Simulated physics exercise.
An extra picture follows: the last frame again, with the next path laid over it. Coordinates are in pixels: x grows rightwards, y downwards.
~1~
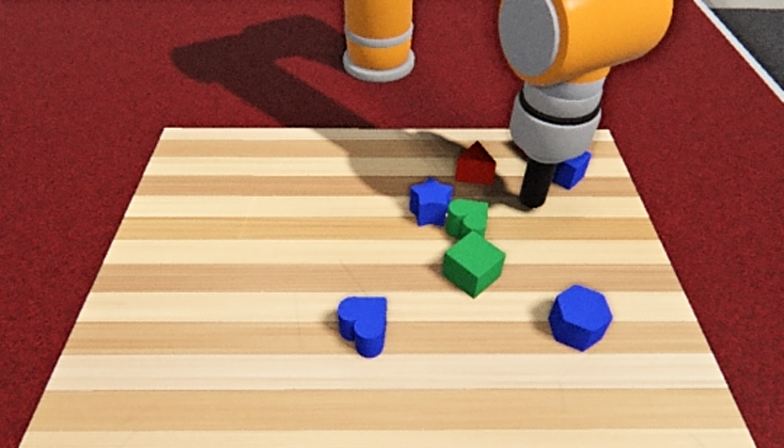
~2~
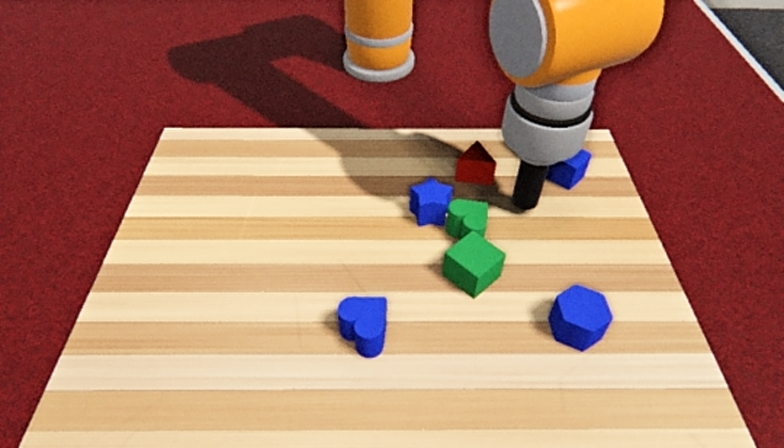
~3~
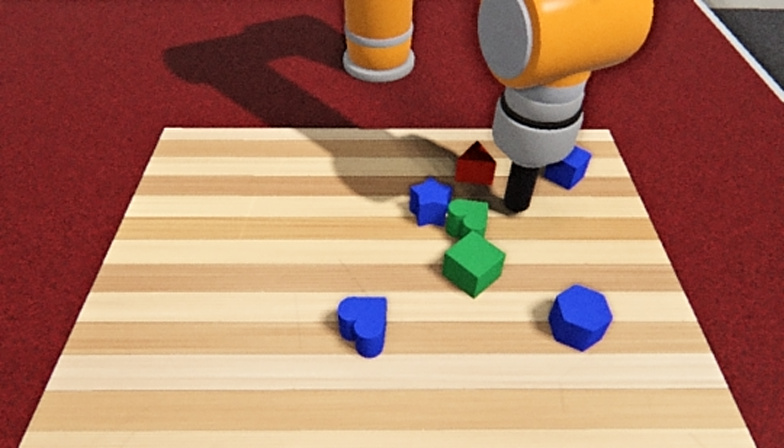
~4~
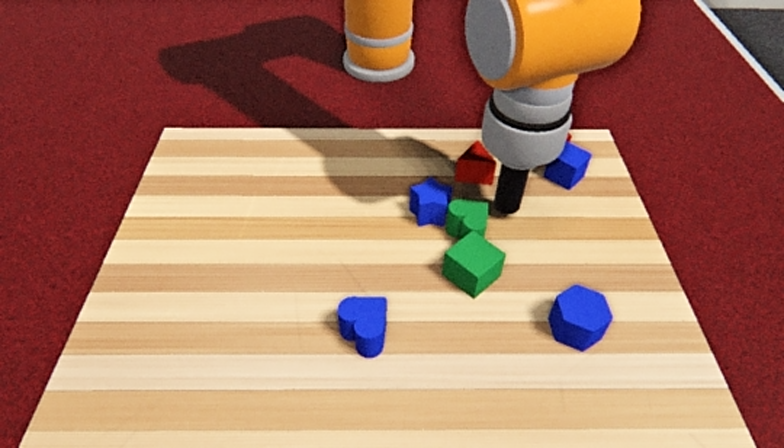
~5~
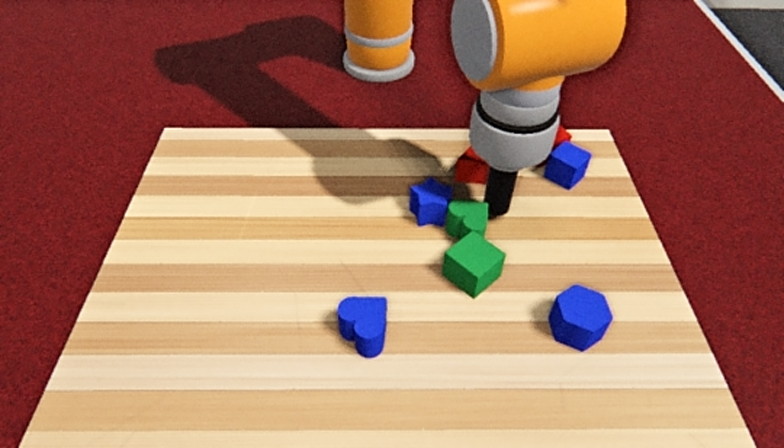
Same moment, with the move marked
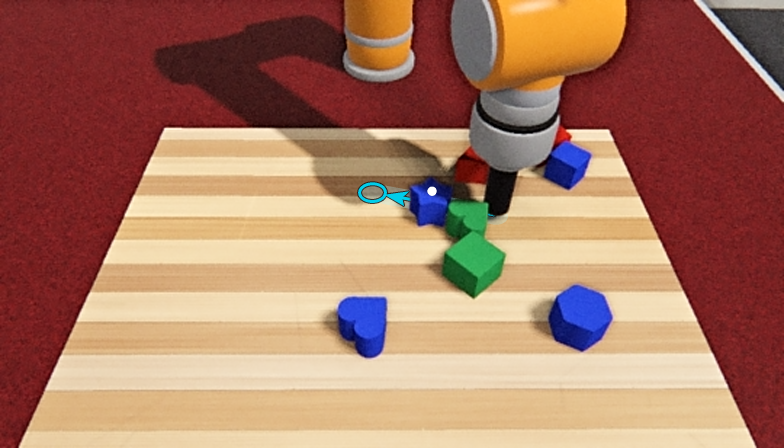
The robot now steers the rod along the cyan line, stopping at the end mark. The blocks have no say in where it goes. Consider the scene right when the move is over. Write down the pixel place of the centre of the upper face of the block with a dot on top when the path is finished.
Just about (396, 195).
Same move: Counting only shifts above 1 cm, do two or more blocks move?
It seems not.
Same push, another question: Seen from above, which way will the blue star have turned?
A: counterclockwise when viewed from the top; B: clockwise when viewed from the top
A (counterclockwise when viewed from the top)
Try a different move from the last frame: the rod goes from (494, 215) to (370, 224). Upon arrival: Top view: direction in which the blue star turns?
Spins clockwise.
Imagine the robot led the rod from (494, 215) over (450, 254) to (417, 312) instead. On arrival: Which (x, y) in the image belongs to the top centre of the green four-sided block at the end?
Put as a pixel place, it's (470, 282).
The line goes from (494, 215) directly to (373, 192); the dot is on the blue star.
The first path, step by step. One third of the way, rod (453, 199); blue star (423, 192), turned 15° anticlockwise.
Two thirds of the way, rod (413, 192); blue star (401, 194), turned 80° anticlockwise.
At the end, rod (372, 185); blue star (396, 195), turned 100° anticlockwise; green heart-shaped block unmoved.
